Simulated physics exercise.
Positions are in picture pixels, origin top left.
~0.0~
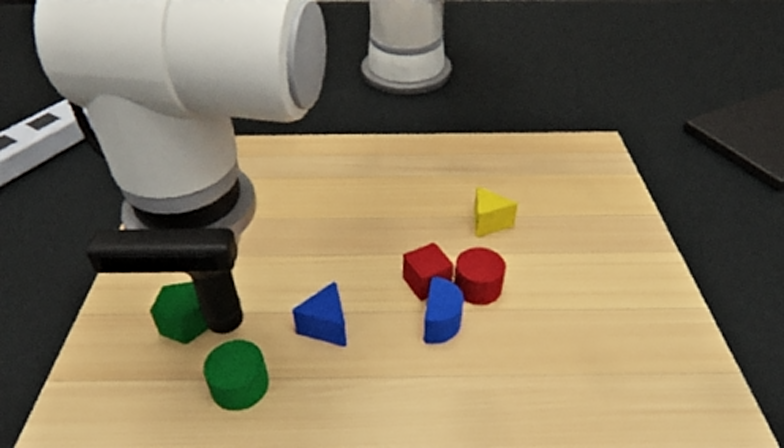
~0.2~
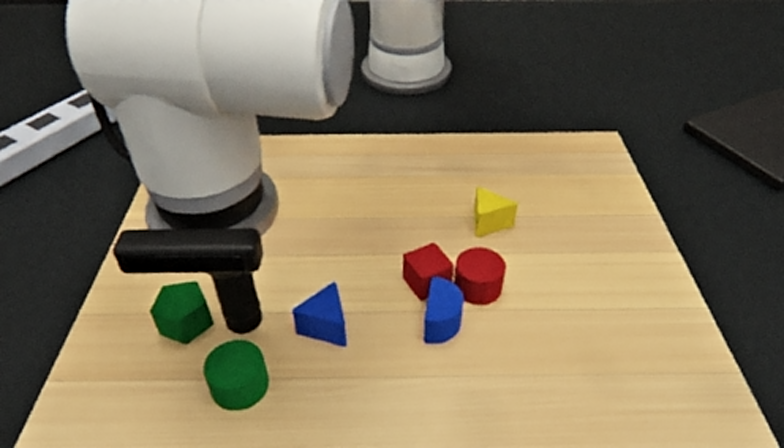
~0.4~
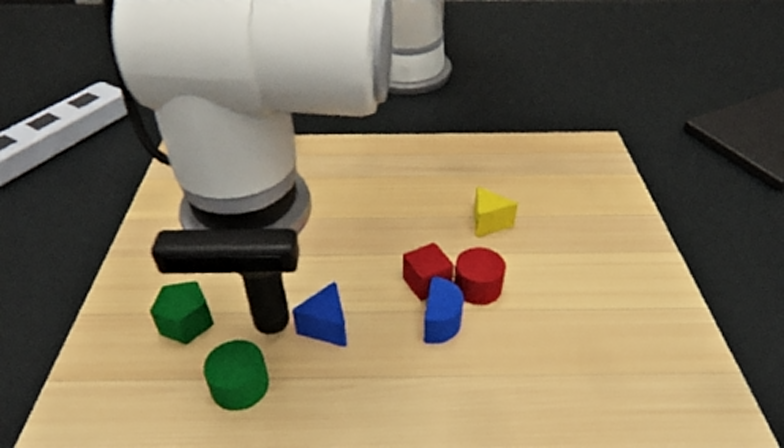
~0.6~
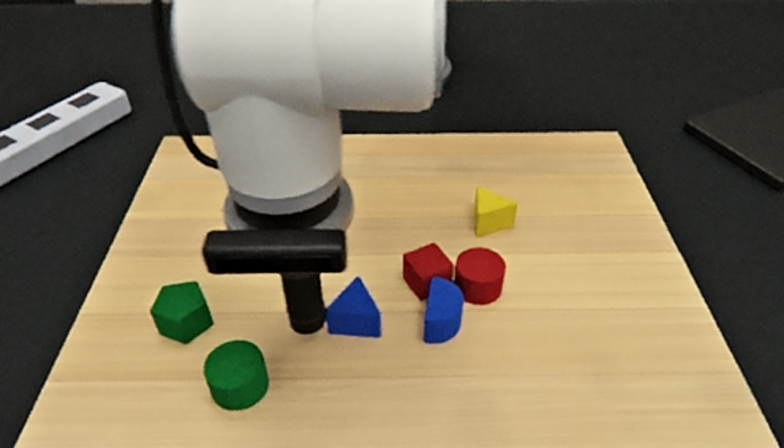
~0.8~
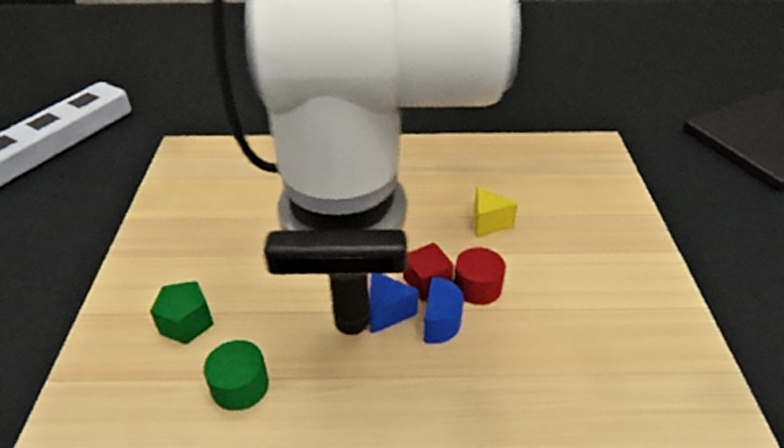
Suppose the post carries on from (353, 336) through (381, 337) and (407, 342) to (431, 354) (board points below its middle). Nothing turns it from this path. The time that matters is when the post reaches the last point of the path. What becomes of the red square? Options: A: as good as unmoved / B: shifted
Option B.
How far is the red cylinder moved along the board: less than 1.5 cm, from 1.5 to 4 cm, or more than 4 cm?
Band: Under 1.5 cm.
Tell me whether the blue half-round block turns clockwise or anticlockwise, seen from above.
From the top, the block rotates counterclockwise.
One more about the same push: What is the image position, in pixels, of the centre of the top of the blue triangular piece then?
Near (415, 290).
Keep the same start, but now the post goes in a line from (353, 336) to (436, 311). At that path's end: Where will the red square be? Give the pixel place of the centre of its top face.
Just about (435, 237).
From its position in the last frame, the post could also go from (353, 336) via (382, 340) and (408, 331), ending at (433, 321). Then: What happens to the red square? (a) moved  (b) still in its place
a (moved)
The first path, step by step. Halfway along, post (394, 324); blue triangular piece (409, 287), turned 40° anticlockwise; red square (431, 252).
At the end, post (432, 340); blue triangular piece (415, 290), turned 60° anticlockwise; red square (431, 251); blue half-round block (455, 299), turned 20° anticlockwise; red cylinder still.
